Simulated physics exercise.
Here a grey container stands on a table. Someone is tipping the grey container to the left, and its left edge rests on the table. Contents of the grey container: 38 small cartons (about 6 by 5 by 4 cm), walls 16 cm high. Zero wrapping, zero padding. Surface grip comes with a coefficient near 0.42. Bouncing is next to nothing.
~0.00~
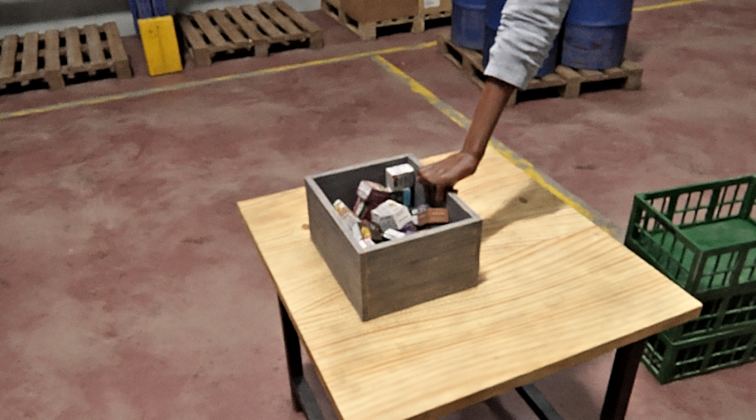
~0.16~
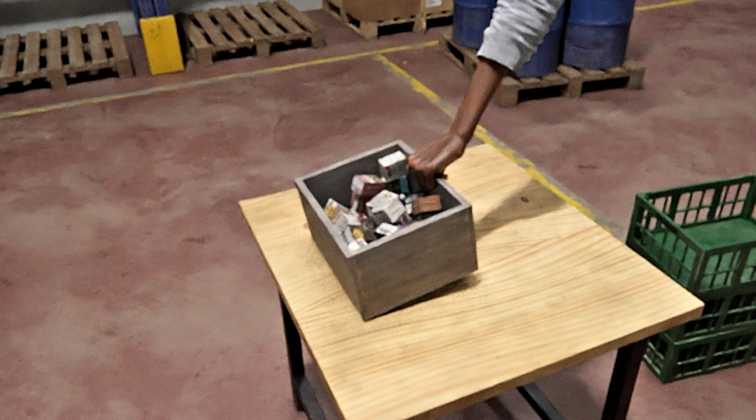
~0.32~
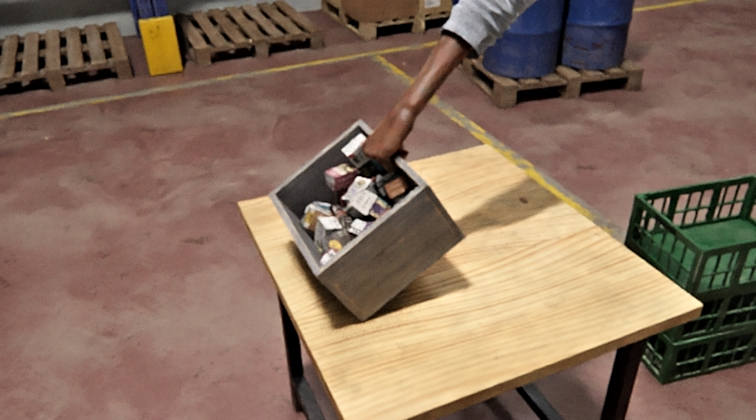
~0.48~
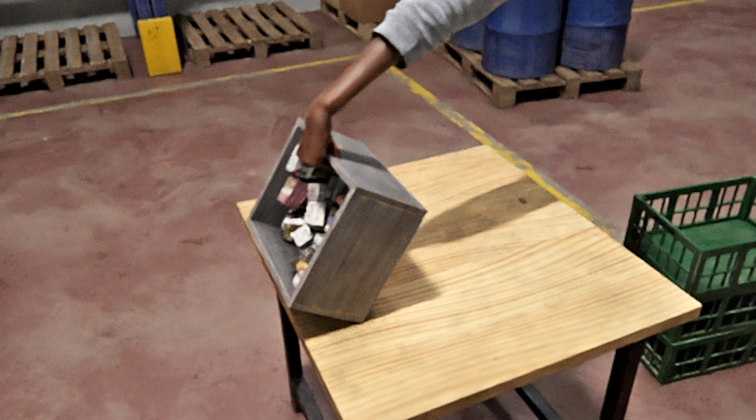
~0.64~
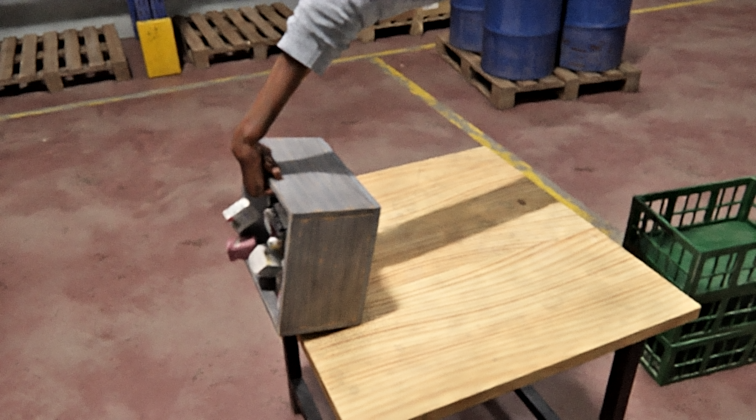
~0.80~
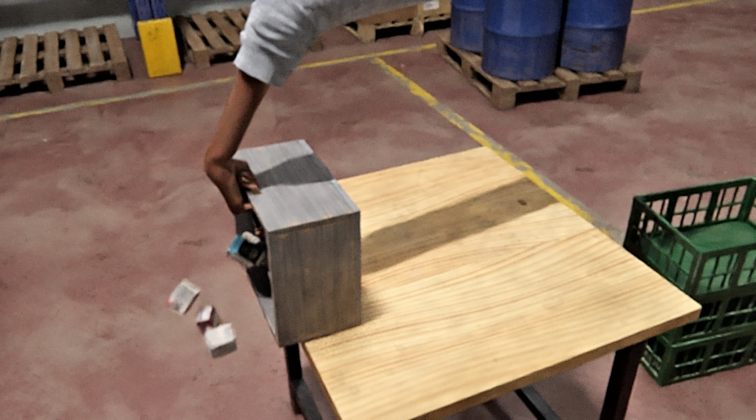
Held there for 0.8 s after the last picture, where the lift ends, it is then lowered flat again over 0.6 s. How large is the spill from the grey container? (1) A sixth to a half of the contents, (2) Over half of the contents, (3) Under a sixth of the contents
The answer is 1.
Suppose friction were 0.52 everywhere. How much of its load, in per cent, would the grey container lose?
Then the grey container sheds 30 per cent of its load.
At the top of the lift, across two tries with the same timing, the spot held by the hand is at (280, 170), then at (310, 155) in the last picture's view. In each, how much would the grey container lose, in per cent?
Loss for the grey container - 10 percent, then 0 percent.
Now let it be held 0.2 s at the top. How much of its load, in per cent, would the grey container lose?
Grey container: 20%.
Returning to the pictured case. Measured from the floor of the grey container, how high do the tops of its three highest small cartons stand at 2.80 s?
About 13 cm.
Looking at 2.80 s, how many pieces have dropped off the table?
Around 10.
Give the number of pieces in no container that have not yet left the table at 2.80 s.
Tally: Some 0.
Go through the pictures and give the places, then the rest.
In the first frame (places track the rim corner closest to us here), grey container (365, 250); tipped 0°; all still inside.
Grey container (353, 253); tipped 9°, in the second frame.
Grey container (320, 270); tipped 31°, in the third frame.
Grey container (291, 300); tipped 57°, in the fourth frame.
Grey container (278, 330); tipped 79°, in the fifth frame.
Grey container (277, 341); tipped 88°; 3 out, the lowest carton at (210, 323), in the sixth frame.
After 1.12 s, tilt 88°; the grey container is down by 6 of 38.
After 1.52 s, tilt 88°; the grey container is down by 8 of 38.
After 2.08 s, tilt 9°; the grey container is down by 10 of 38.
When it is over (at 2.80 s), the grey container is down by 10 of 38. Asked share, 10 of 38, 26 per cent.
